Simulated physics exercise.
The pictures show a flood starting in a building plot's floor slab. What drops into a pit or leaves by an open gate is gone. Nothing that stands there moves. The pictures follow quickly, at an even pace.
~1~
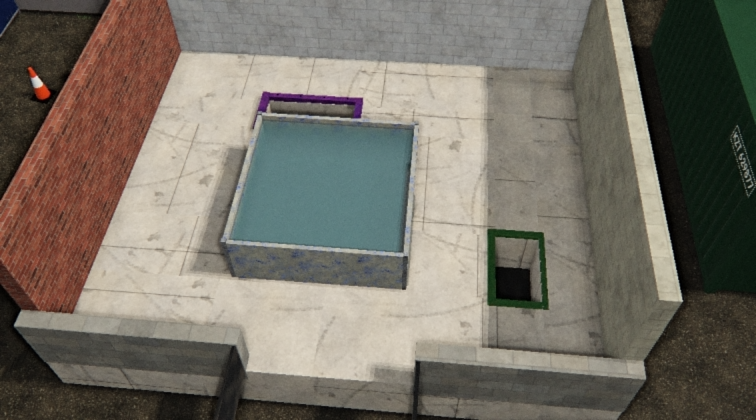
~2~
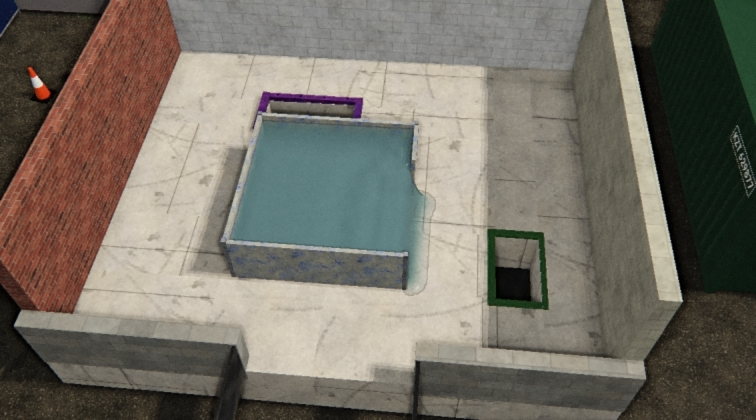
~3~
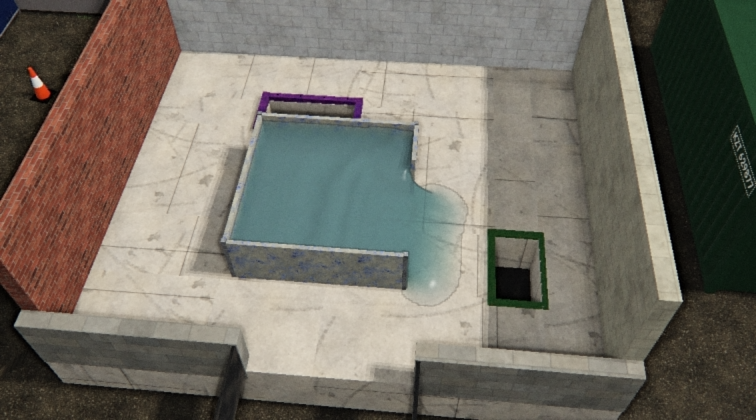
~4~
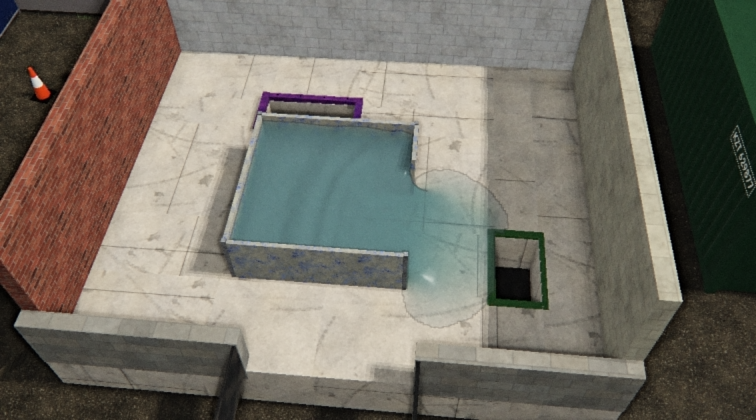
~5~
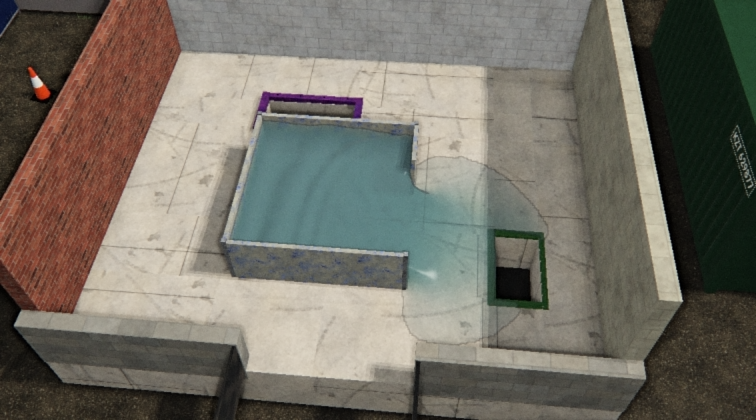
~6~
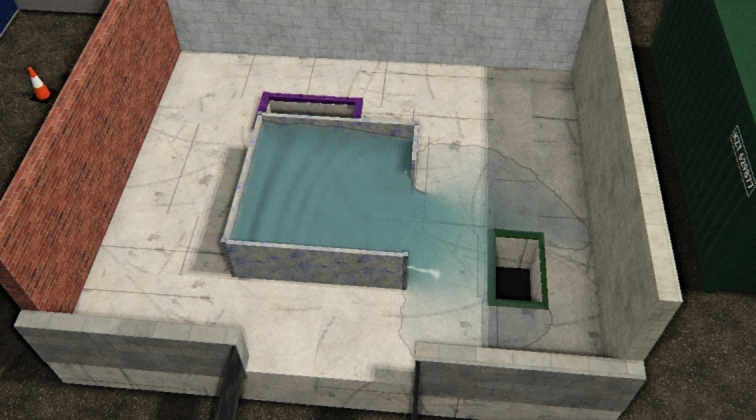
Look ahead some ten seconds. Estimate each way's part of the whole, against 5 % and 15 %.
One by one: The gate takes less than 5 %; the purple pit takes less than 5 %; the green pit takes more than 15 %.
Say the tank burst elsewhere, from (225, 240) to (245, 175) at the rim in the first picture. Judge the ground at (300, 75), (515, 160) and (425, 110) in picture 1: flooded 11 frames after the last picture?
In that order: Clear, not flooded, not flooded.
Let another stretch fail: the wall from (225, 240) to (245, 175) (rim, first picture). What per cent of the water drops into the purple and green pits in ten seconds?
Parts in a hundred: Purple 0, green 6.
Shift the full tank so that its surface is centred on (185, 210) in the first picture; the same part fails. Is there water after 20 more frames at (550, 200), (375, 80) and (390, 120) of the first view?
In that order: Flooded, free of water, dry.
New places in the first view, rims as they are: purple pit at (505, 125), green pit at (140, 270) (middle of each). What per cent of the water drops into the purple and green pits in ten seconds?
Roughly, in per cent: Purple 14, green 8.
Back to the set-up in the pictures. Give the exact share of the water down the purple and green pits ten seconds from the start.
In turn 0 and 56 per cent.
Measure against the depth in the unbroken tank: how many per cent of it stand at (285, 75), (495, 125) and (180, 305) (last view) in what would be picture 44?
In that order: 4, 4 and 0 per cent.
A moment on, water covers 25 % of the floor; the gate 0 %, the purple pit 0 %, the green pit 11 %.
Next, water covers 25 % of the floor; the gate 0 %, the purple pit 0 %, the green pit 20 %.
Then, water covers 35 % of the floor; the gate 0 %, the purple pit 0 %, the green pit 33 %.
Later, water covers 60 % of the floor; the gate 0 %, the purple pit 0 %, the green pit 47 %.
In the end, water covers 85 % of the floor; the gate 1 %, the purple pit 0 %, the green pit 56 %.
